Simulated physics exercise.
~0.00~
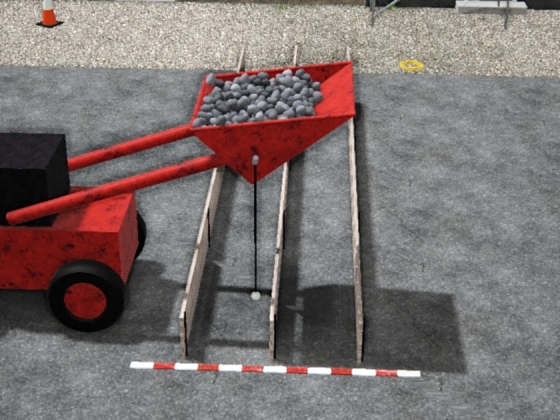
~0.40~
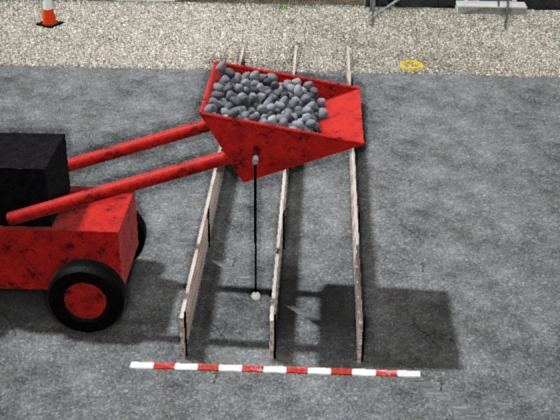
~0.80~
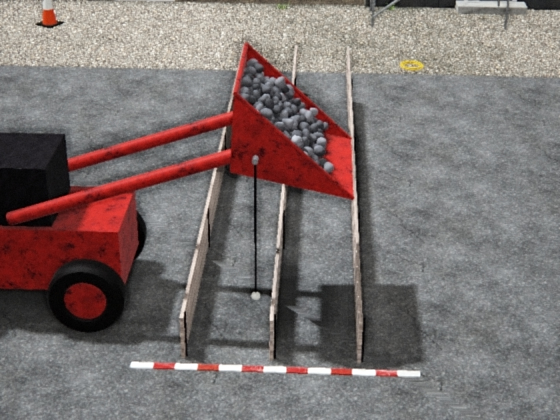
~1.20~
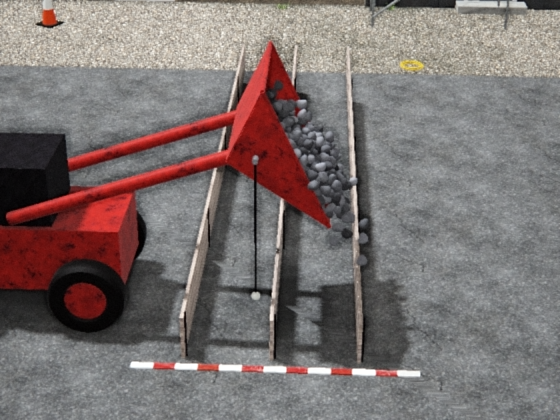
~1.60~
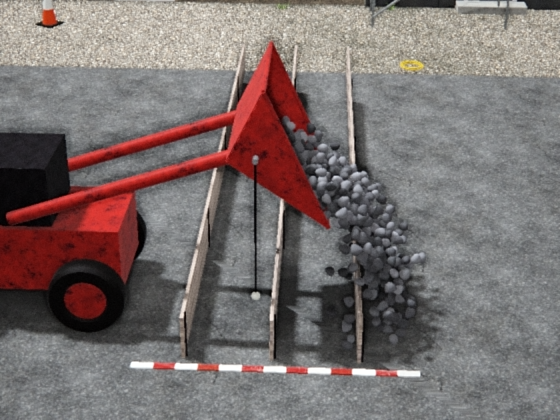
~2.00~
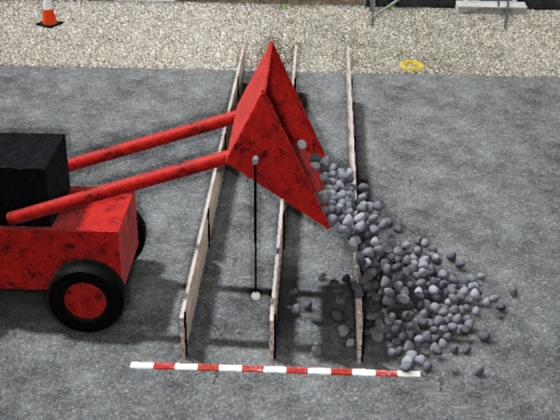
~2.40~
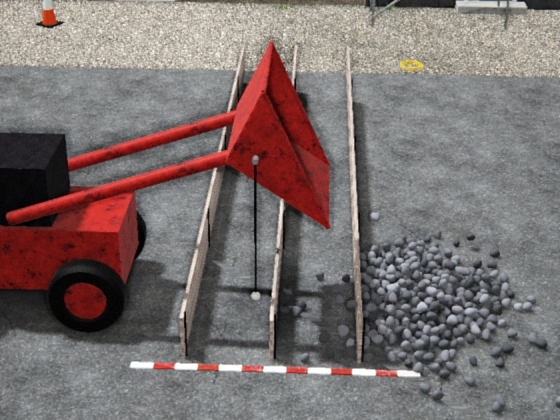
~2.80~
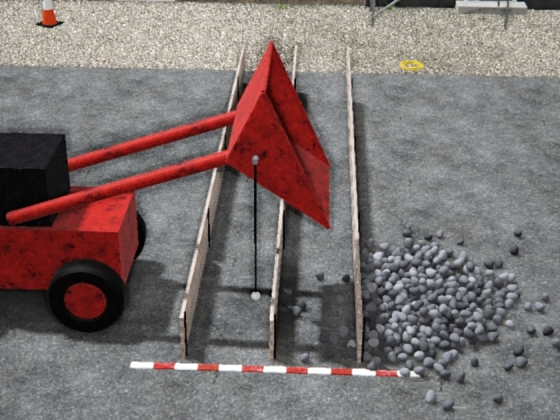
On grey paved ground, a red loader's bucket tipping right and pouring grey stones, most settling in a heap beyond the last plank.
